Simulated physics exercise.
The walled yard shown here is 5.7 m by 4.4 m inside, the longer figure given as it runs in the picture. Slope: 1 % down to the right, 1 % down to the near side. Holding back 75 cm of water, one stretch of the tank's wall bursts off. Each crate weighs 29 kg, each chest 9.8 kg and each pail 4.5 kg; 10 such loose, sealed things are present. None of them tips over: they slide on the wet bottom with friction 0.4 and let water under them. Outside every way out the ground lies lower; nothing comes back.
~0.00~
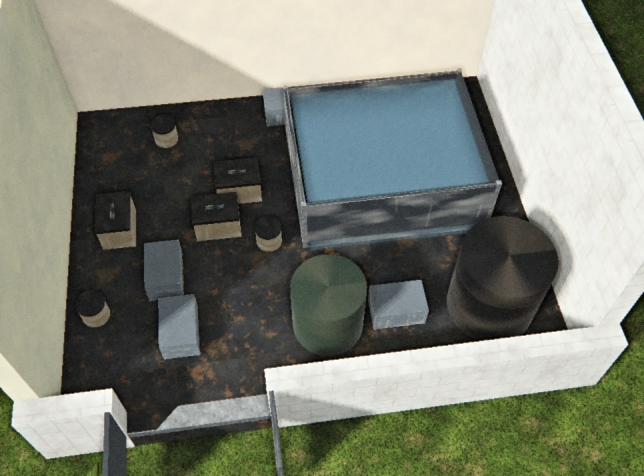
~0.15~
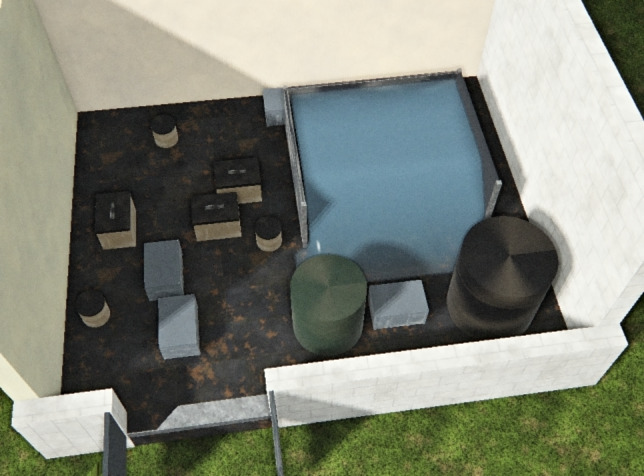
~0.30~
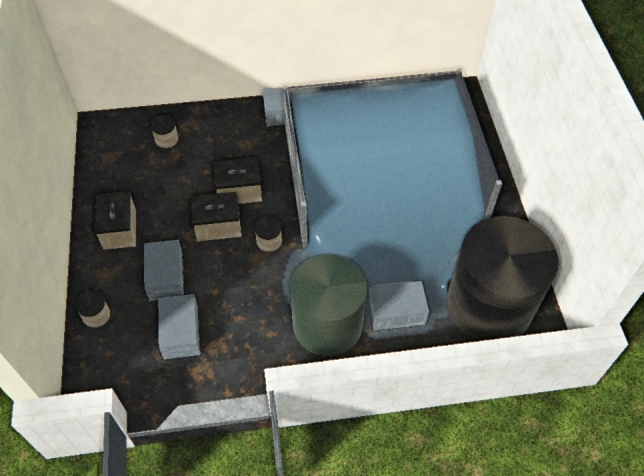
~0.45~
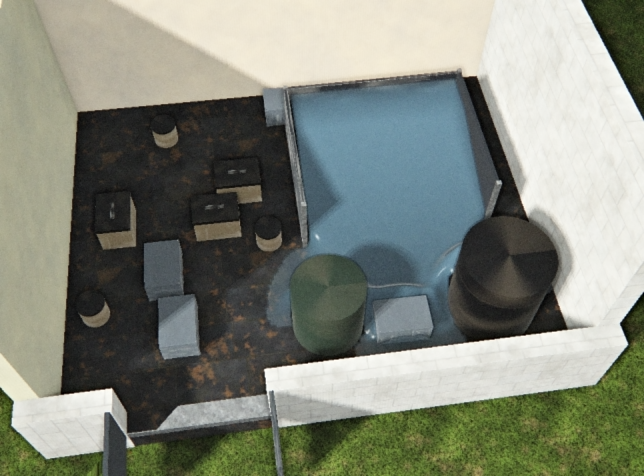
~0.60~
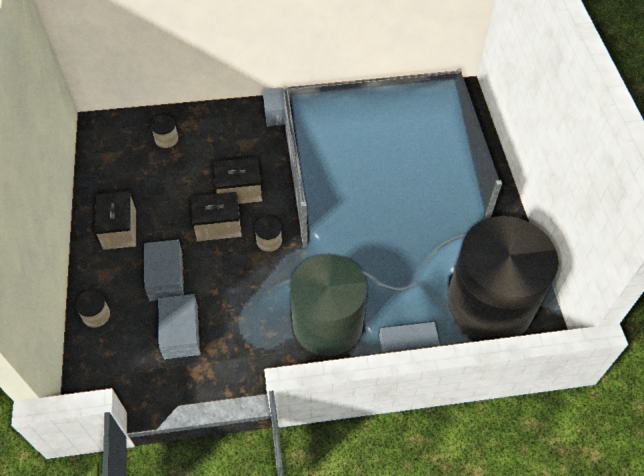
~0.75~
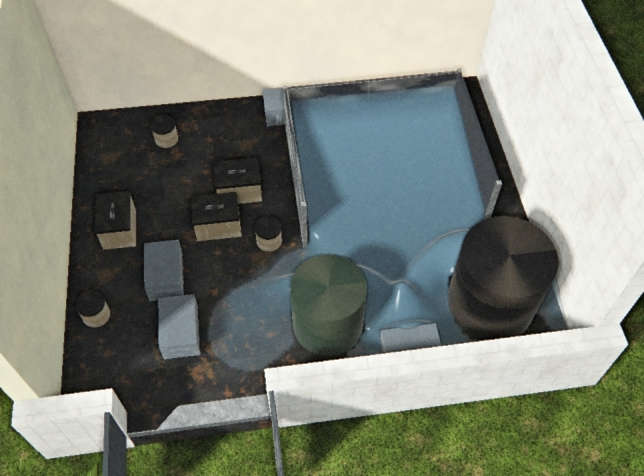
Water bursting from a tank in a walled yard, spreading around two large drums and pushing a grey crate toward the near wall.
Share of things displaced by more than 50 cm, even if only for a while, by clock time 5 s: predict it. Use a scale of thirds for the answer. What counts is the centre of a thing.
On that scale: One to two thirds.
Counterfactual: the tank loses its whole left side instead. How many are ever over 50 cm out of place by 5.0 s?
Count: 9.
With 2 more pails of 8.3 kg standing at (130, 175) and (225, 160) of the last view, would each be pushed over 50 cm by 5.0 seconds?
Outcome: Breaks the threshold first, stays within second.
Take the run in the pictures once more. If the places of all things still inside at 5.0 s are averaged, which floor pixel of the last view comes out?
Somewhere near (190, 183).
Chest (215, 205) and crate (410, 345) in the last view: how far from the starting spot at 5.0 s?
Shifts in order: 10 cm; 60 cm.
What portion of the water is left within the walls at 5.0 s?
About 94 in a hundred parts of the water.
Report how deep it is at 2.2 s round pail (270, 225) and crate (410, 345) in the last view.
2 and 36 cm.
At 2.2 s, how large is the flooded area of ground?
Roughly 16 m2.
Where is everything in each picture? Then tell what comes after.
A crate at (399, 298), on the bottom; a crate at (177, 320) rests on the ground; water covers 3.9 m2; 0 of 10 have shifted, in the first frame.
A crate at (399, 298) rests on the ground; a crate at (177, 320) rests on the ground; 5.3 m2 under water; 0 of 10 have shifted, in the second frame.
A crate at (399, 299), on the bottom; a crate at (177, 320), on the bottom; 6.2 m2 under water; 0 of 10 have shifted, in the third frame.
A crate at (403, 314) rests on the ground, 20 cm from its start; a crate at (177, 320) rests on the ground; water covers 7.1 m2; 1 of 10 have shifted, in the fourth frame.
A crate at (411, 342), on the bottom, 55 cm from its start; a crate at (177, 320), on the bottom; 7.8 m2 under water; 1 of 10 have shifted, in the fifth frame.
A crate at (412, 343) floats, 60 cm from its start; a crate at (177, 320) rests on the ground; water covers 8.5 m2; 1 of 10 have shifted, in the sixth frame.
After 1.1 s 1 of 10 are over 50 cm from their spots; 1 afloat.
After 2.2 s 2 of 10 are over 50 cm from their spots; 1 afloat.
After 3.5 s 5 of 10 are over 50 cm from their spots; 3 afloat.
After 5.0 s 6 of 10 are over 50 cm from their spots, and 6 have been at some point; 5 afloat.
